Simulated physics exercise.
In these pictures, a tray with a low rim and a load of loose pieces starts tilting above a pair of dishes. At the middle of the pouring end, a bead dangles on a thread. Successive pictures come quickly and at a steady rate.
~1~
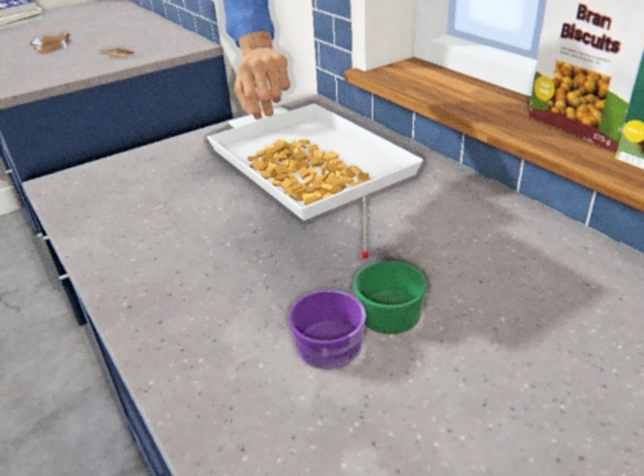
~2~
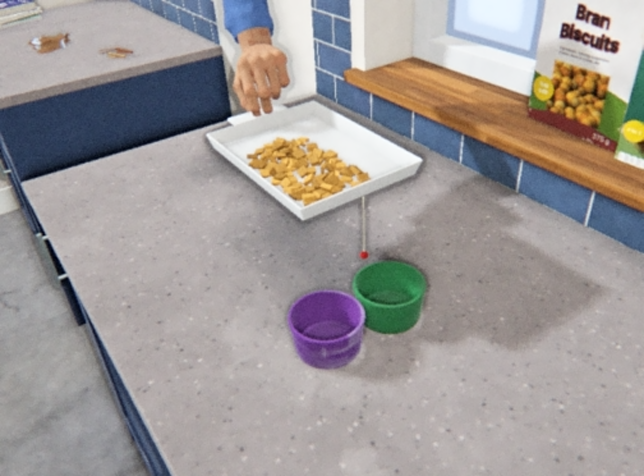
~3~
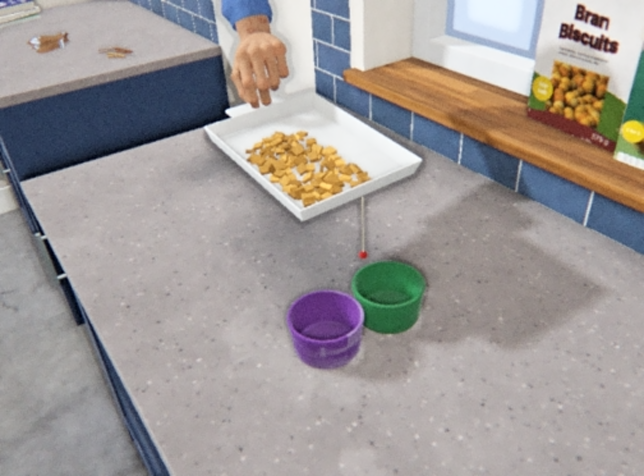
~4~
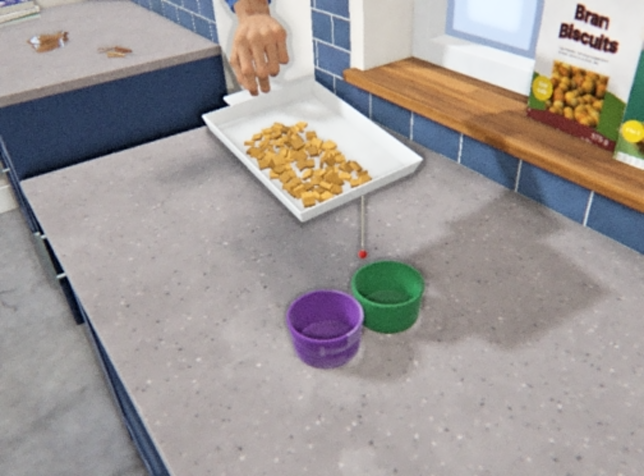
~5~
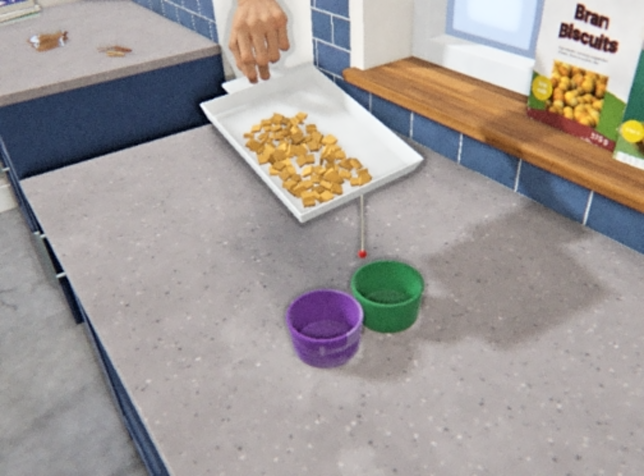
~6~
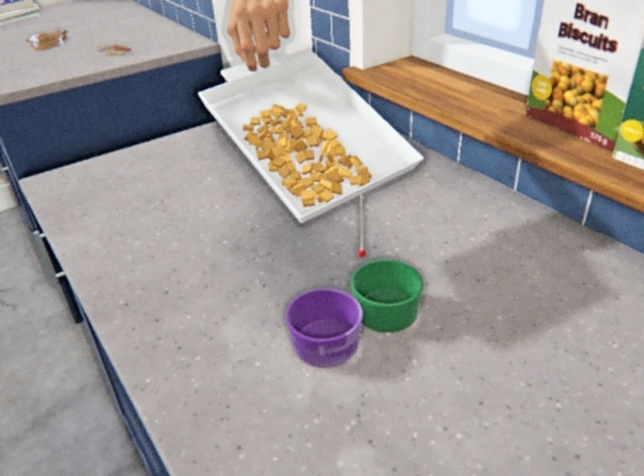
On a speckled kitchen counter, a hand held a white tray of small golden cereal pieces above a purple dish and a green one, then gradually tilted it toward its front left corner.
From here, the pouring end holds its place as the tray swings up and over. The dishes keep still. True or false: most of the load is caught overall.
True.
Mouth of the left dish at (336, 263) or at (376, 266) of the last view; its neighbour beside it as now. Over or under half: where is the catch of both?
Taking the places in turn, it's shy of half and then shy of half.
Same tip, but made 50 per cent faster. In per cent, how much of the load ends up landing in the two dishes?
I'd put it near 80 per cent.
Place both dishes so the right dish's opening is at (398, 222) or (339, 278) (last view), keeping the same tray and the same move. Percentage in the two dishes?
Trial 1 0%, trial 2 50%.
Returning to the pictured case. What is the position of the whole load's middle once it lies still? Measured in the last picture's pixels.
The centre comes to rest close to (340, 327).
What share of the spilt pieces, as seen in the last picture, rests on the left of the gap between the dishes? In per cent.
Estimate: Roughly 80 %.
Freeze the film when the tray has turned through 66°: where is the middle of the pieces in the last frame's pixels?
The load is centred about (324, 183).
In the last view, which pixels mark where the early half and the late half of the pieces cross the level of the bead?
Roughly at (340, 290) first, and then at (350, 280).
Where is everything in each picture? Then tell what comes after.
In the first frame, corners of the pouring end (303, 204) and (415, 160), level; middle of the load (303, 165), cereal squares; left dish (349, 348); right dish (413, 314); bead on its thread (365, 255).
In the second frame, corners of the pouring end (302, 205) and (415, 160), level; middle of the load (302, 164).
In the third frame, corners of the pouring end (302, 206) and (414, 159), tipped barely, lowest at the left corner; middle of the load (301, 161).
In the fourth frame, corners of the pouring end (302, 208) and (415, 158), tipped a little, lowest at the left corner; middle of the load (301, 156).
In the fifth frame, corners of the pouring end (302, 210) and (416, 158), tipped a little, lowest at the left corner; middle of the load (301, 152).
In the sixth frame, corners of the pouring end (302, 211) and (416, 157), tipped clearly, lowest at the left corner; middle of the load (300, 147); left dish (346, 347); right dish (410, 312).
Just after the last frame, tray tipped steeply; almost all on the tray; just a few in the air.
A moment on, tray tipped past a quarter turn; about a tenth on the tray; roughly half in the left dish; about a tenth in the right dish; about a tenth outside both; roughly a quarter in the air.
Further on, tray tipped past a quarter turn; roughly two thirds in the left dish; roughly a quarter in the right dish; about a tenth outside both.
When it is over, tray tipped past a quarter turn; roughly two thirds in the left dish; roughly a quarter in the right dish; about a tenth outside both.
